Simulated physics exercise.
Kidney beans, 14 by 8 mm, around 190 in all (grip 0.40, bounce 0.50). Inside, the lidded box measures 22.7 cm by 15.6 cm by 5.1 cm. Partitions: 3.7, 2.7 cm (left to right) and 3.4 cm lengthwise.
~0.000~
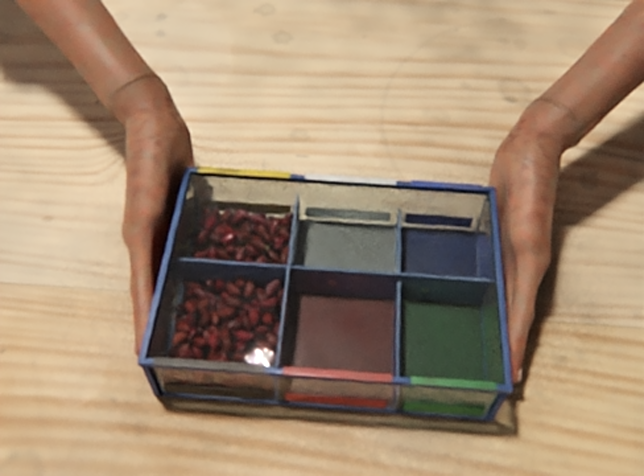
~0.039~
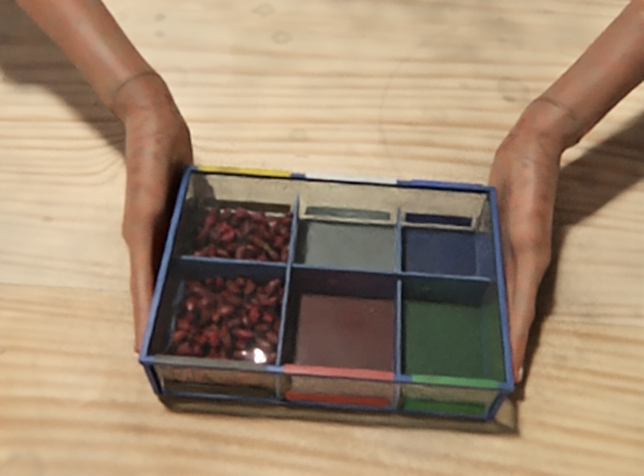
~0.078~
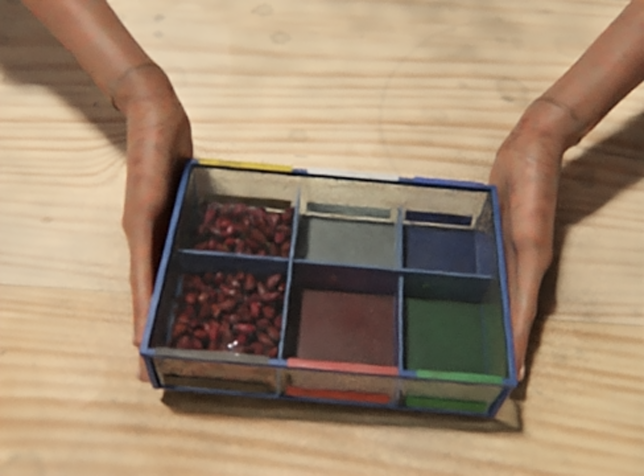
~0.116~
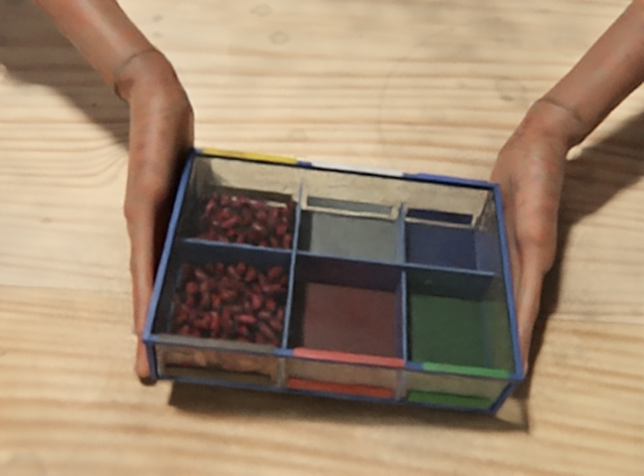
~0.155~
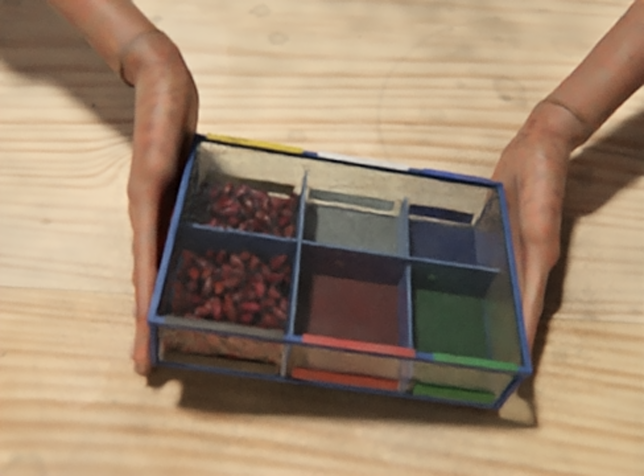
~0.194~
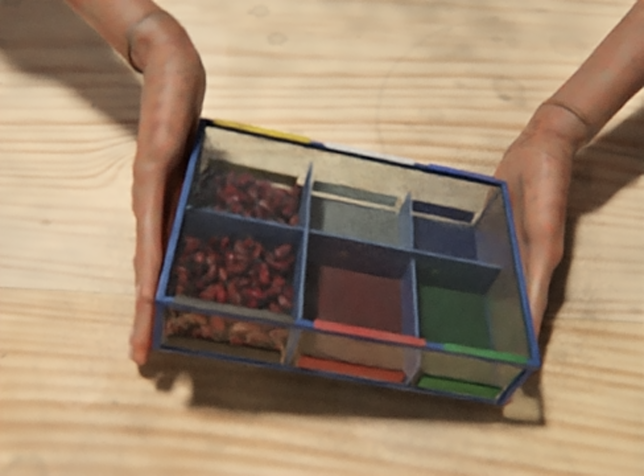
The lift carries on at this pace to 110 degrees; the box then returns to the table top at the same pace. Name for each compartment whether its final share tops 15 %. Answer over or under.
Red: Under, blue: Over, green: Under, yellow: Over, white: Under, black: Over.
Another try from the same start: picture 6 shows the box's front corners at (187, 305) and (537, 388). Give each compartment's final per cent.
Red 5; blue 0; green 10; yellow 35; white 0; black 45.
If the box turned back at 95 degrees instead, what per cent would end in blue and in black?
In that case blue 10; black 45.
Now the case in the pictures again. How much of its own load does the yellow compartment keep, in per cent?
Some 90 per cent.
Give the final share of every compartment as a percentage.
Red 5, blue 20, green 0, yellow 40, white 0, black 35.
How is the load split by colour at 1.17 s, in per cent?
Red 0; blue 10; green 0; yellow 40; white 5; black 45.
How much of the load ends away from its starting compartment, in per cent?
Roughly 30 per cent.
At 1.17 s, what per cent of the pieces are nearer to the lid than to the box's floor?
Some 60 per cent.
Then, at 1.17 s, tilt 110 degrees; blue 10 %, yellow 40 %, white 5 %, black 45 %.
After 1.82 s, tilt 50 degrees; red 5 %, blue 20 %, yellow 40 %, black 35 %.
Then, at 2.52 s, tilt 0 degrees; red 5 %, blue 20 %, yellow 40 %, black 35 %.
By 3.0 s all is still; red 5 %, blue 20 %, green 0 %, yellow 40 %, white 0 %, black 35 %.
